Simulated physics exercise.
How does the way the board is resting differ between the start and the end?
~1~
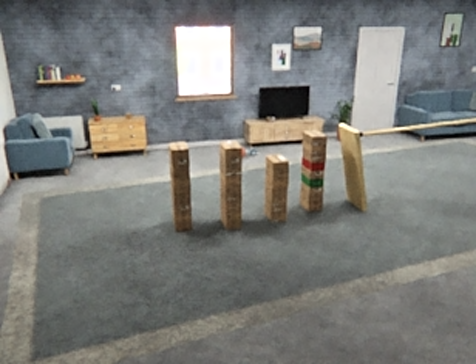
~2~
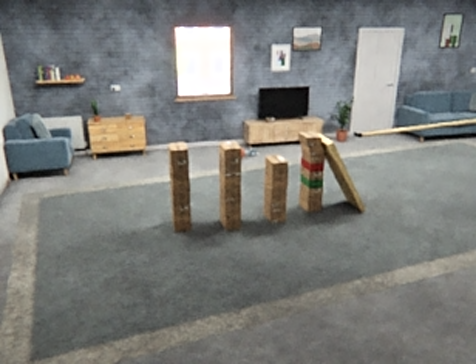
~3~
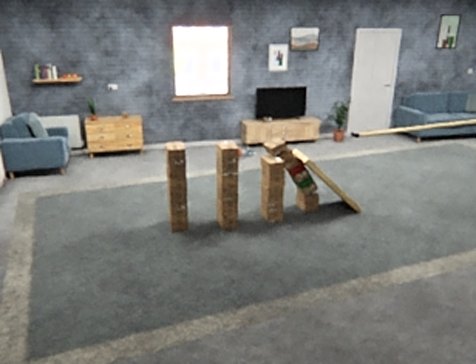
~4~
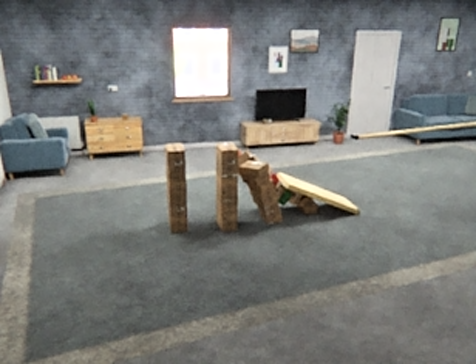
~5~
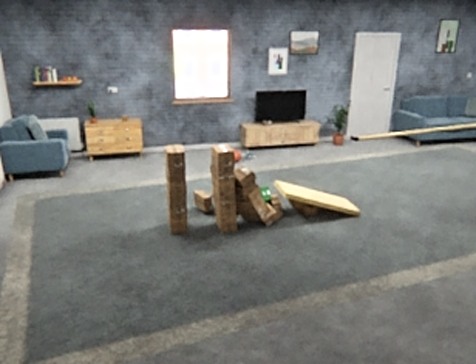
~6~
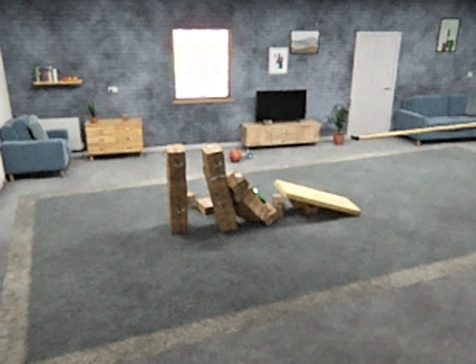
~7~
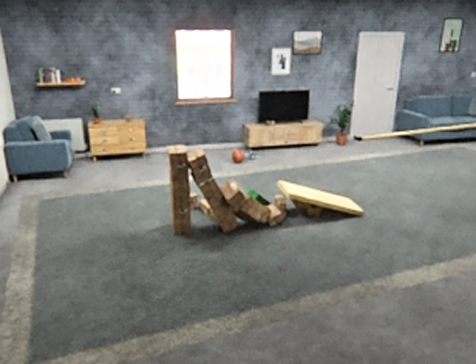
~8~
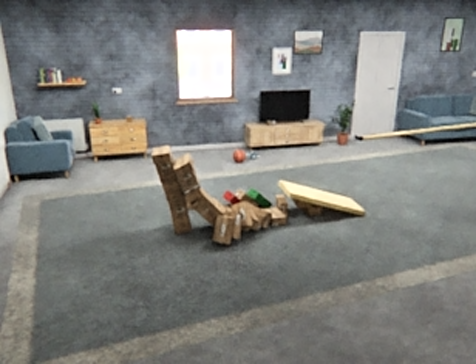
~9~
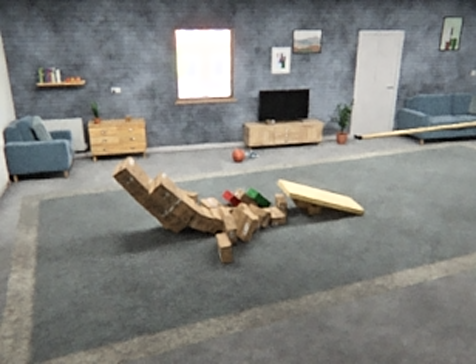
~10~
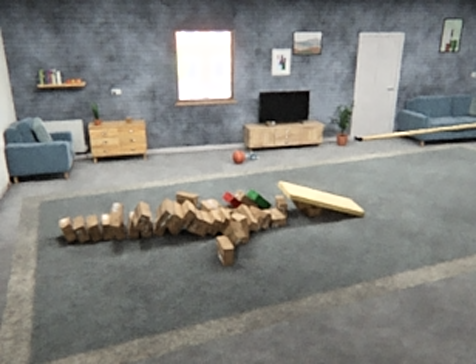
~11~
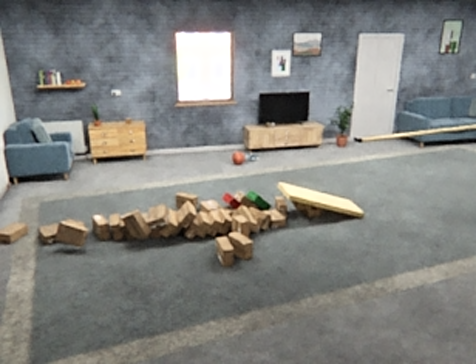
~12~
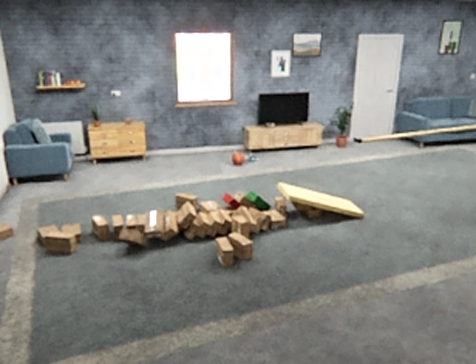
At the start the board stands steeply, leaning near the piles. By the end it lies on its side at a low slant beside the fallen boxes.
